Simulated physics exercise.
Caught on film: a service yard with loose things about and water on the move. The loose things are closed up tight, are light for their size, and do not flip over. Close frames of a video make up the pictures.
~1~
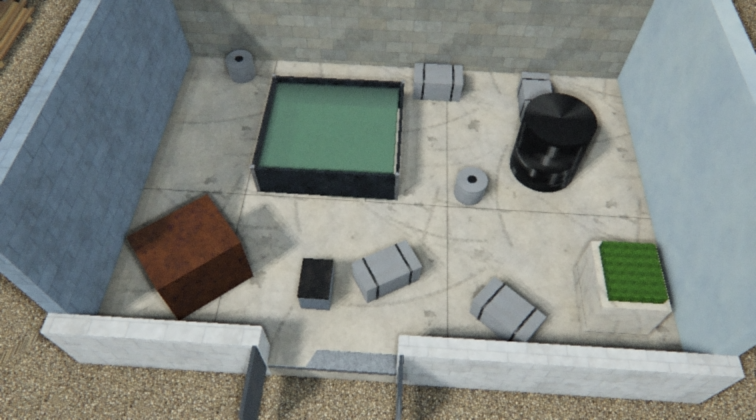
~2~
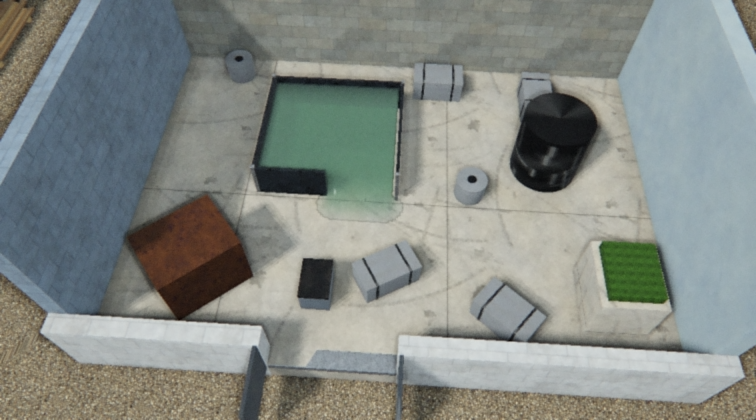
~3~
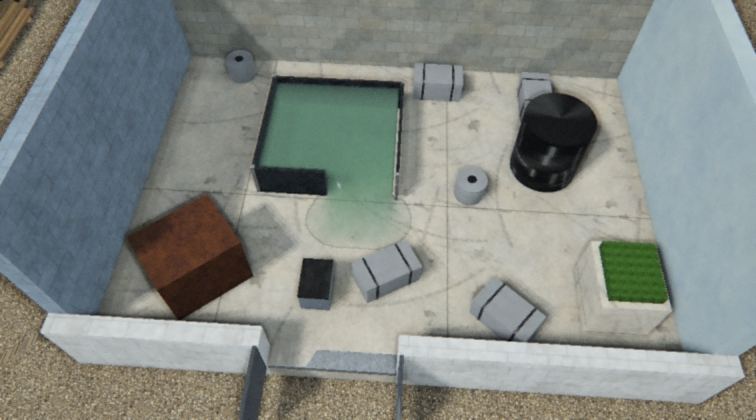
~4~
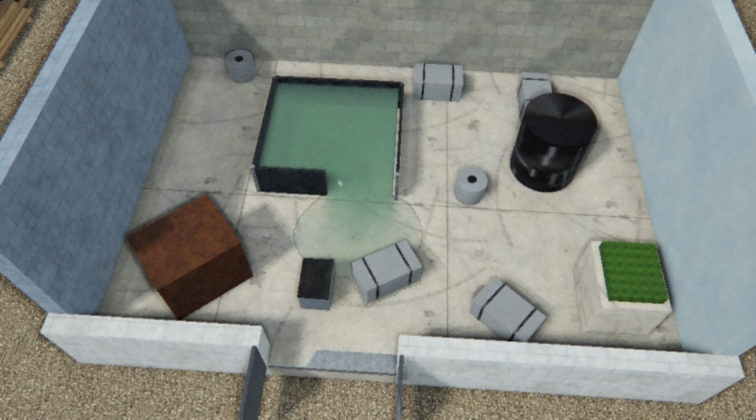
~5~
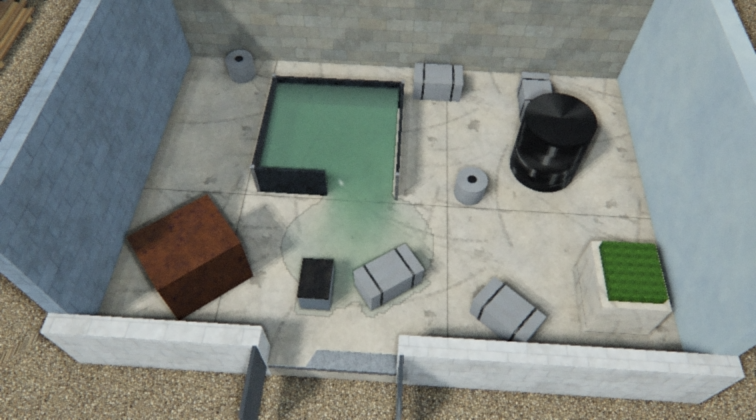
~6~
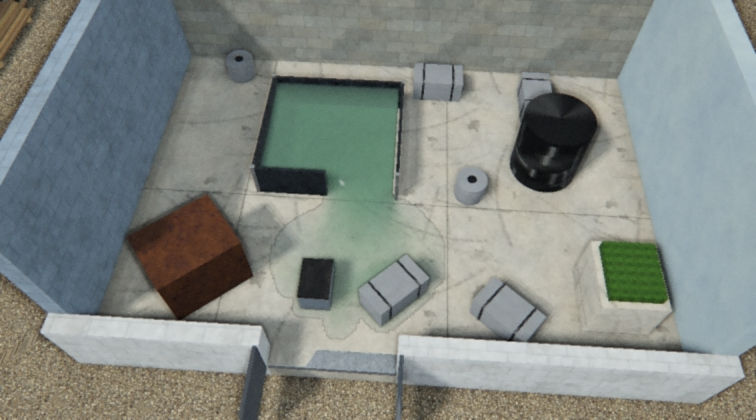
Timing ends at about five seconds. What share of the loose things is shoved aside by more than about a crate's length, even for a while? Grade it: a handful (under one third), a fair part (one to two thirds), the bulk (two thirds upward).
A fair part.
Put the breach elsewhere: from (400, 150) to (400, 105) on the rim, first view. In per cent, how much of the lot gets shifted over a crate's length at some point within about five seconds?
My estimate is some 40 per cent of them.
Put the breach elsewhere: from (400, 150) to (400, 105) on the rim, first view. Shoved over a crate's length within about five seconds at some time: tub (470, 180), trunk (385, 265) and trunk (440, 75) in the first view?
Result per item - displaced that far / short of that distance / short of that distance.
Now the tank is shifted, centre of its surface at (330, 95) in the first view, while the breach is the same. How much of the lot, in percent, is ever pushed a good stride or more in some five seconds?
Estimate: Near 40 per cent of them.
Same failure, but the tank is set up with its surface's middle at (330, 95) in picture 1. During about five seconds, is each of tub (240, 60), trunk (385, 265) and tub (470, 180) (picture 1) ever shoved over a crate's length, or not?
Object by object: Below the mark, over the mark, below the mark.
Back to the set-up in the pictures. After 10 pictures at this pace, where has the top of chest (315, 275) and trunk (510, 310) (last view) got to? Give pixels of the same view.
Estimate: First at (284, 351), second at (562, 320), approximately.
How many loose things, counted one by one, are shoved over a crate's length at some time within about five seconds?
Count: 3.
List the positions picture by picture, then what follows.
The first frame shows a trunk at (387, 264), on the bottom; a chest at (315, 277) rests on the ground; 0 of 7 have shifted.
The second frame shows a trunk at (387, 264) rests on the ground; a chest at (315, 277) rests on the ground; 0 of 7 have shifted.
The third frame shows a trunk at (387, 264) rests on the ground; a chest at (315, 277) rests on the ground; 0 of 7 have shifted.
The fourth frame shows a trunk at (387, 264), on the bottom; a chest at (315, 277), on the bottom; 0 of 7 have shifted.
The fifth frame shows a trunk at (389, 270) rests on the ground, close to its start; a chest at (315, 277), on the bottom; 1 of 7 have shifted.
The sixth frame shows a trunk at (394, 283) rests on the ground, close to its start; a chest at (315, 277), on the bottom; 1 of 7 have shifted.
A moment on, 1 of 7 are well off their spots; 0 afloat.
Next, 3 of 7 are well off their spots; 1 afloat.
Later, 3 of 7 are well off their spots; 2 afloat.
In the end, 3 of 7 are well off their spots, and 3 have been at some point; 2 afloat.
